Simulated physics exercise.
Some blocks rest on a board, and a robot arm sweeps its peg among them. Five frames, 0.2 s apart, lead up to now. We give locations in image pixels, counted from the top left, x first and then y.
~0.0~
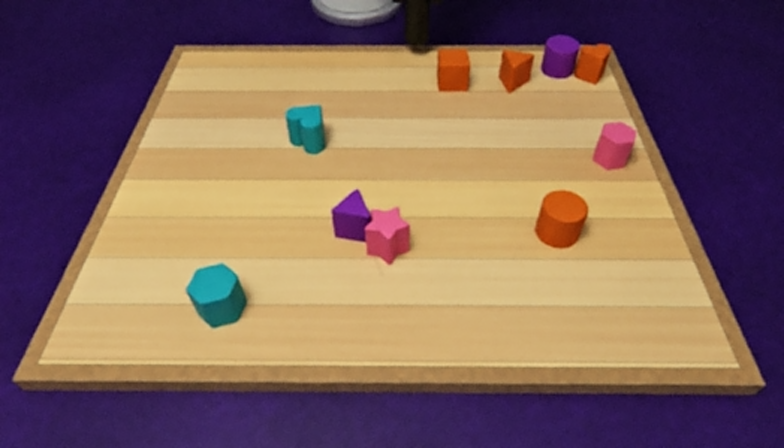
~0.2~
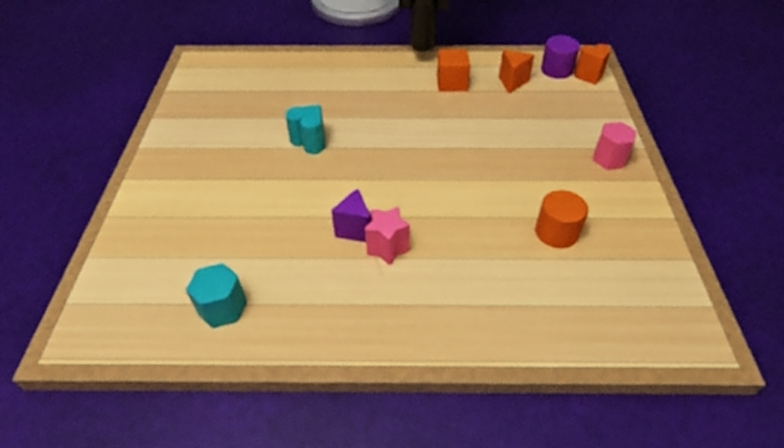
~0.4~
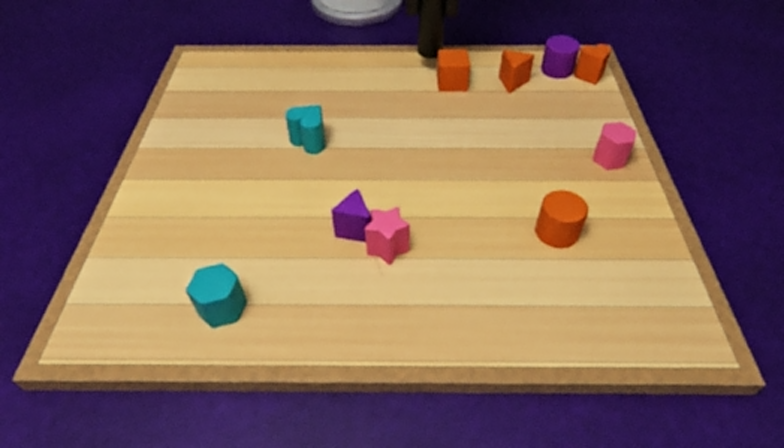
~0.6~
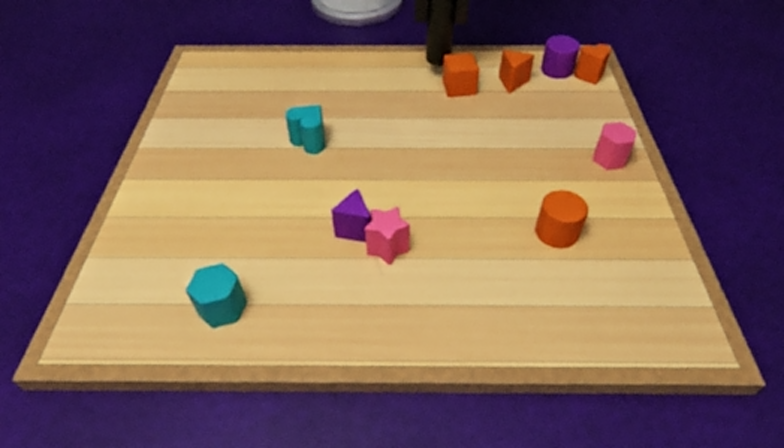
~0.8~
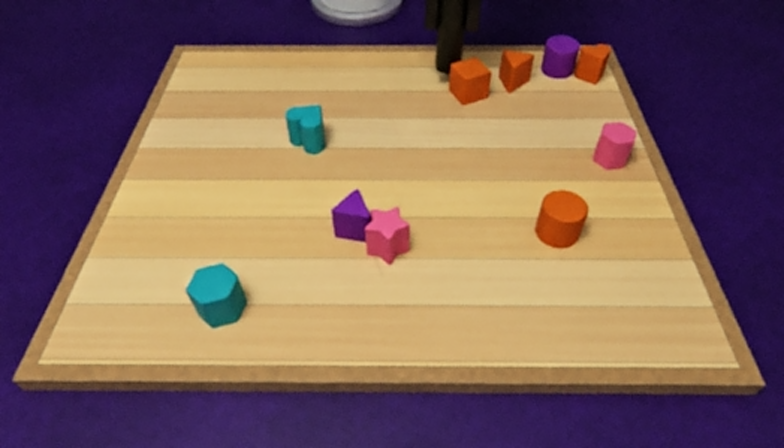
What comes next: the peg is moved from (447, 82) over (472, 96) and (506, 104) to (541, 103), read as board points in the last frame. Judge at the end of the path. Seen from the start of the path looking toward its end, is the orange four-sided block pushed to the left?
My answer is no.
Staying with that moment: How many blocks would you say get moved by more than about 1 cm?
Total moved: One.
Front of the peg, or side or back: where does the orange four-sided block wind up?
Beside or behind it.
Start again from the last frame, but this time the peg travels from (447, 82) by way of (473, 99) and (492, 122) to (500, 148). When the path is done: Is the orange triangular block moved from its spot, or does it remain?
The block in question stays where it was by the end.
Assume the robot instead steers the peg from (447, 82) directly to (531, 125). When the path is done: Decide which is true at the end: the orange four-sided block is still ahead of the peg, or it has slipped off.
Ahead to the end.
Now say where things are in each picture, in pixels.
Lower end of the peg at (417, 40), tops of blocks, orange four-sided block at (454, 57), orange triangular block at (517, 57), in the first picture.
Peg at (423, 46), blocks as before, in the second picture.
Peg at (430, 53), blocks as before, in the third picture.
Peg at (438, 60), orange four-sided block at (462, 61), in the fourth picture.
Peg at (448, 68), orange four-sided block at (471, 67), orange triangular block at (517, 57), in the fifth picture.
The first path, step by step. One third of the way, peg at (474, 82); orange four-sided block at (501, 80), turned 20° anticlockwise.
Two thirds of the way, peg at (509, 90); orange four-sided block at (535, 90).
At the end, peg at (544, 89); orange four-sided block at (548, 94), turned 20° clockwise; orange triangular block not moved.
